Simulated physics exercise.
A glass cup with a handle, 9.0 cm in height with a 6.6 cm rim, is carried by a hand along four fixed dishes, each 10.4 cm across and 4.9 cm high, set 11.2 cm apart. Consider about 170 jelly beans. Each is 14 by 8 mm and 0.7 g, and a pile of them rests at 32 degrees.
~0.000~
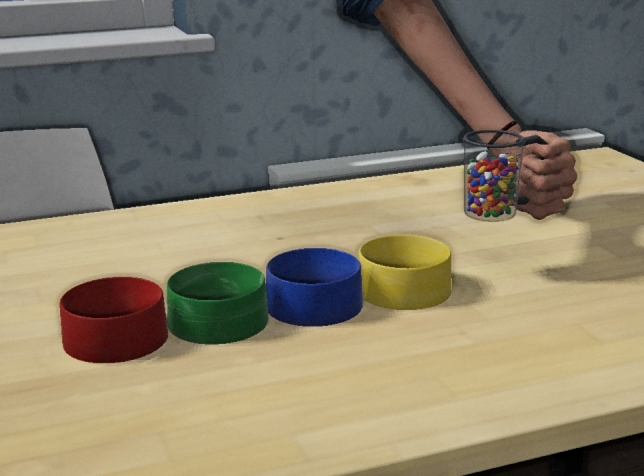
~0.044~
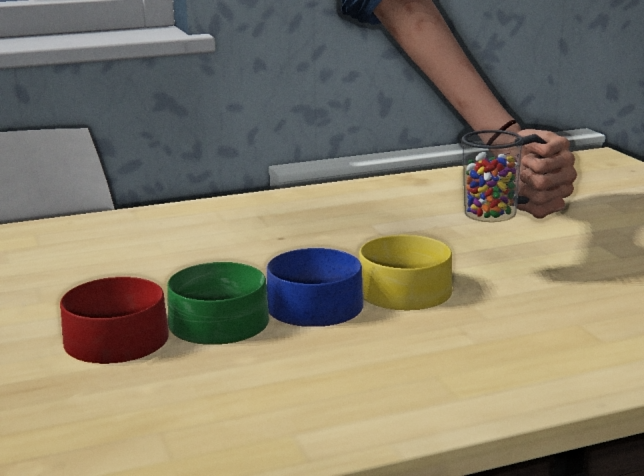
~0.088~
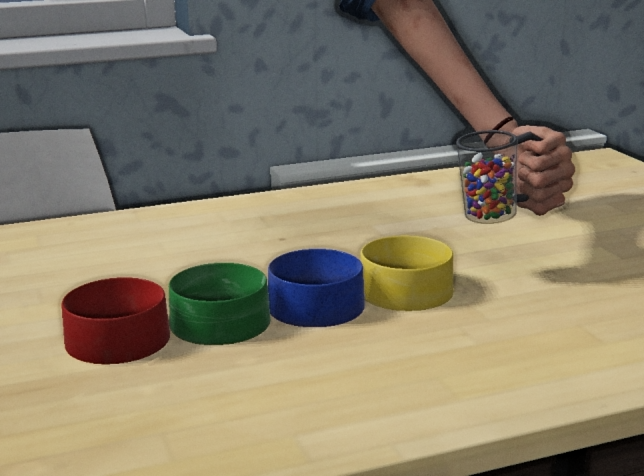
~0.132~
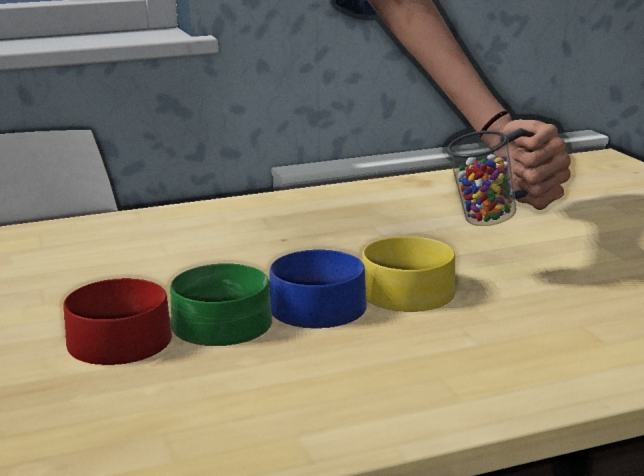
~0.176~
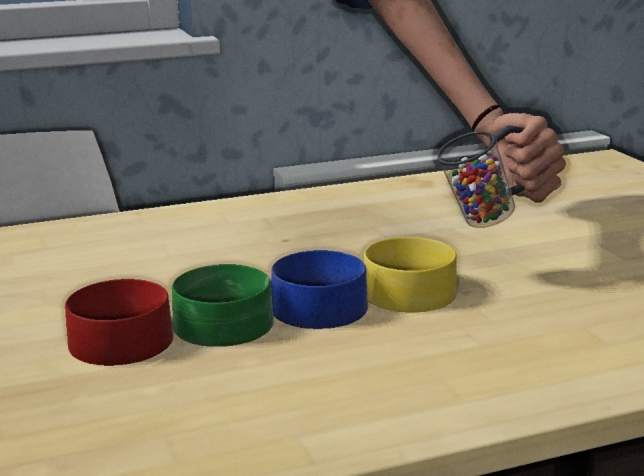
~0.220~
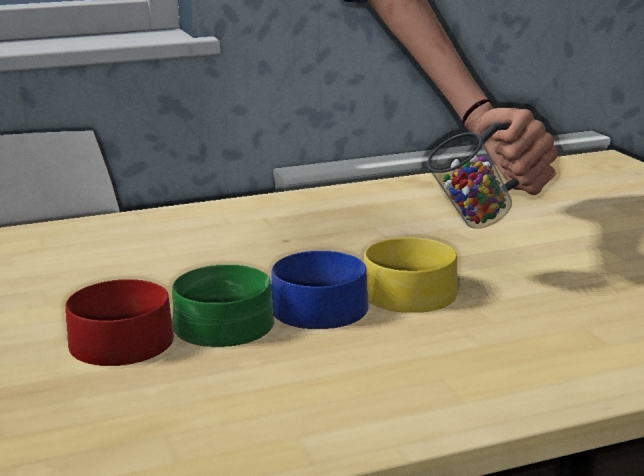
A hand and forearm reach in from the top right over a pale wooden table, seen from slightly above, with a blue-grey patterned wall, a window ledge and a white chair behind. The hand grips a clear glass cup of multicoloured jelly beans, while red, green, blue and yellow dishes stand empty in a row from left to right. The hand tilts the cup leftward, slowly then faster, shifting it slightly left.
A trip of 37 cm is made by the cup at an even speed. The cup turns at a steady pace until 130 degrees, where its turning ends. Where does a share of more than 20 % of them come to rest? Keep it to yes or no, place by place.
Place by place: Red dish no, blue dish yes, green dish no, yellow dish no, counter no.
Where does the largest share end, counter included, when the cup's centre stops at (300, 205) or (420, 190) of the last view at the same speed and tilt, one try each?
First try: Blue; second try: Yellow.
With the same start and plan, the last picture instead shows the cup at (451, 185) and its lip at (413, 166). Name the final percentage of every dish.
In the end red holds 50, blue holds 0, green holds 40, yellow holds 0.
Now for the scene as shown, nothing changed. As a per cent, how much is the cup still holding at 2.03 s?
Roughly 0 in a hundred.
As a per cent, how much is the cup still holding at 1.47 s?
Close to 0 % of the load.
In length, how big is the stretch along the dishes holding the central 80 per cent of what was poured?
Roughly 6 cm of the row.
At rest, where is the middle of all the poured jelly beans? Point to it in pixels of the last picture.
Centre at rest: Approx. (310, 296) px.
After 0.97 s, tilt 130 degrees; cup holds 0 %, blue 95 %.
After 1.47 s, tilt 130 degrees; cup holds 0 %, blue 95 %.
Then, at 2.03 s, tilt 130 degrees; cup holds 0 %, blue 95 %.
By 2.3 s all is still; red 0 %, blue 95 %, green 0 %, yellow 0 %, counter 5 %.
